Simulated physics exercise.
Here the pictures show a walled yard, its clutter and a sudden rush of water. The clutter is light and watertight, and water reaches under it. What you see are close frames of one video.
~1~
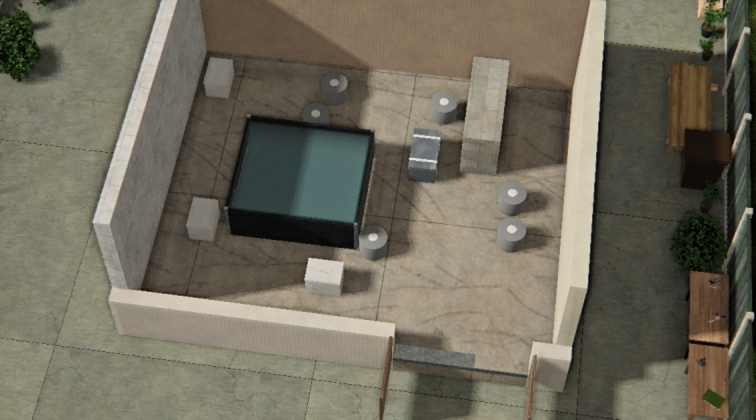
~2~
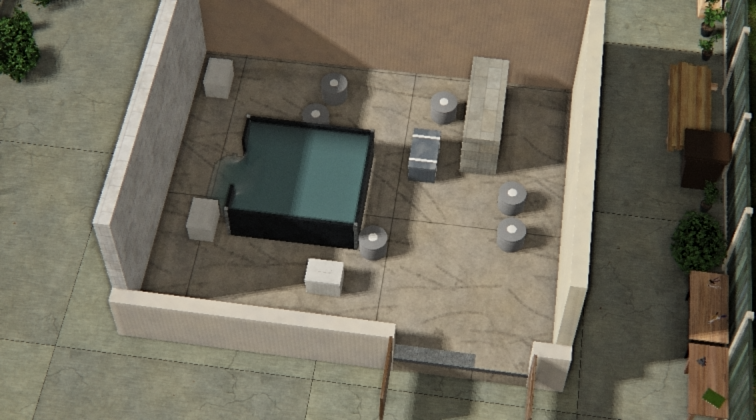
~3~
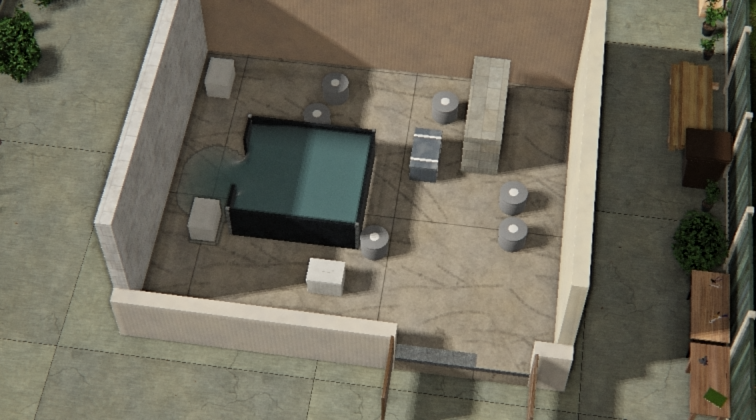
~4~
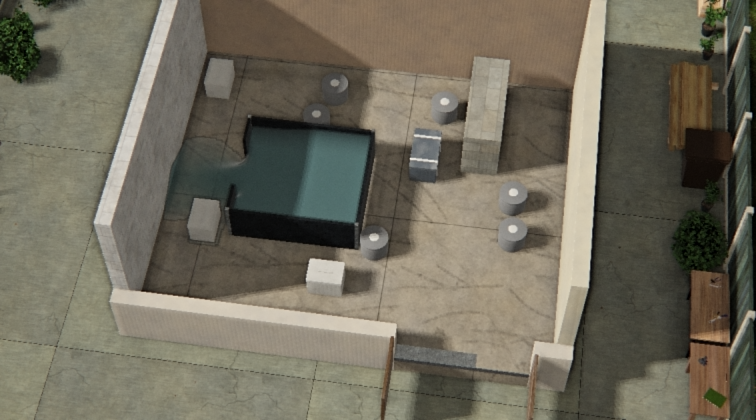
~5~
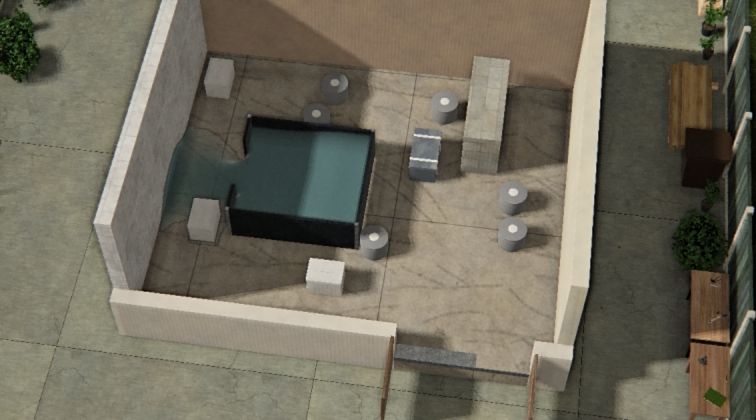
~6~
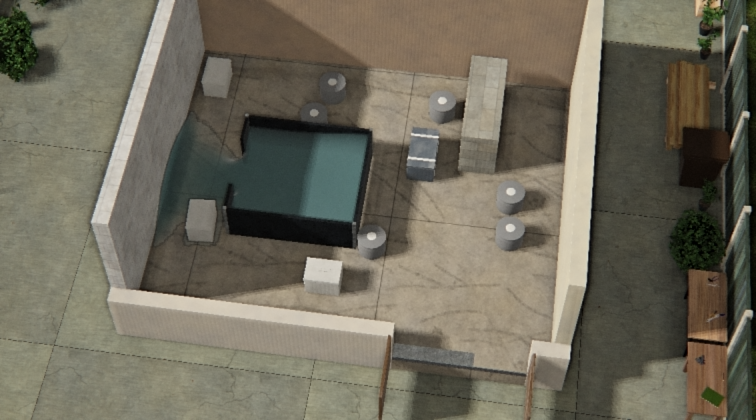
In a walled yard seen from above, a dark-sided tank of teal water stands among pale blocks and grey cylinders. Its left side opens and water pours out through the gap, spreading across the paving to the left wall and along its base, while the blocks and cylinders stay in place.
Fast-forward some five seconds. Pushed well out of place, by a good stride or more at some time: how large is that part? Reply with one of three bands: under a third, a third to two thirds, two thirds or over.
A third to two thirds.
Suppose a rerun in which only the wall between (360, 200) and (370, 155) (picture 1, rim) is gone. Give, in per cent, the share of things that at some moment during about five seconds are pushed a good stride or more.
40 percent, give or take.
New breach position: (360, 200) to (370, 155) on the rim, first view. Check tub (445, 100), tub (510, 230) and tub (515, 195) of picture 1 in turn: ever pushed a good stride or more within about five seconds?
Lab note - in sequence: Travelled far enough; travelled far enough; travelled far enough.
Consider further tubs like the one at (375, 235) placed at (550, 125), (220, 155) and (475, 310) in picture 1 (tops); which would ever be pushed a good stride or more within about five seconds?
Item by item: Remains in place, goes the distance, remains in place.
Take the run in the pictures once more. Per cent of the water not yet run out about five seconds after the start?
Around 100 in a hundred.
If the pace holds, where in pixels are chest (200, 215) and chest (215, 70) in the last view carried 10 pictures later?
Estimate: First at (231, 251), second at (251, 47), approximately.
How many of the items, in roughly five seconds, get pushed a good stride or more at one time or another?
You get 4.
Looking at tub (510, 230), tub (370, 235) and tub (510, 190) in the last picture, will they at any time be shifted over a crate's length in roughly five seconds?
Short of that; short of that; short of that.
A moment on, 0 of 10 are well off their spots; 0 afloat.
Next, 2 of 10 are well off their spots; 1 afloat.
Later, 2 of 10 are well off their spots; 1 afloat.
In the end, 4 of 10 are well off their spots, and 4 have been at some point; 3 afloat.
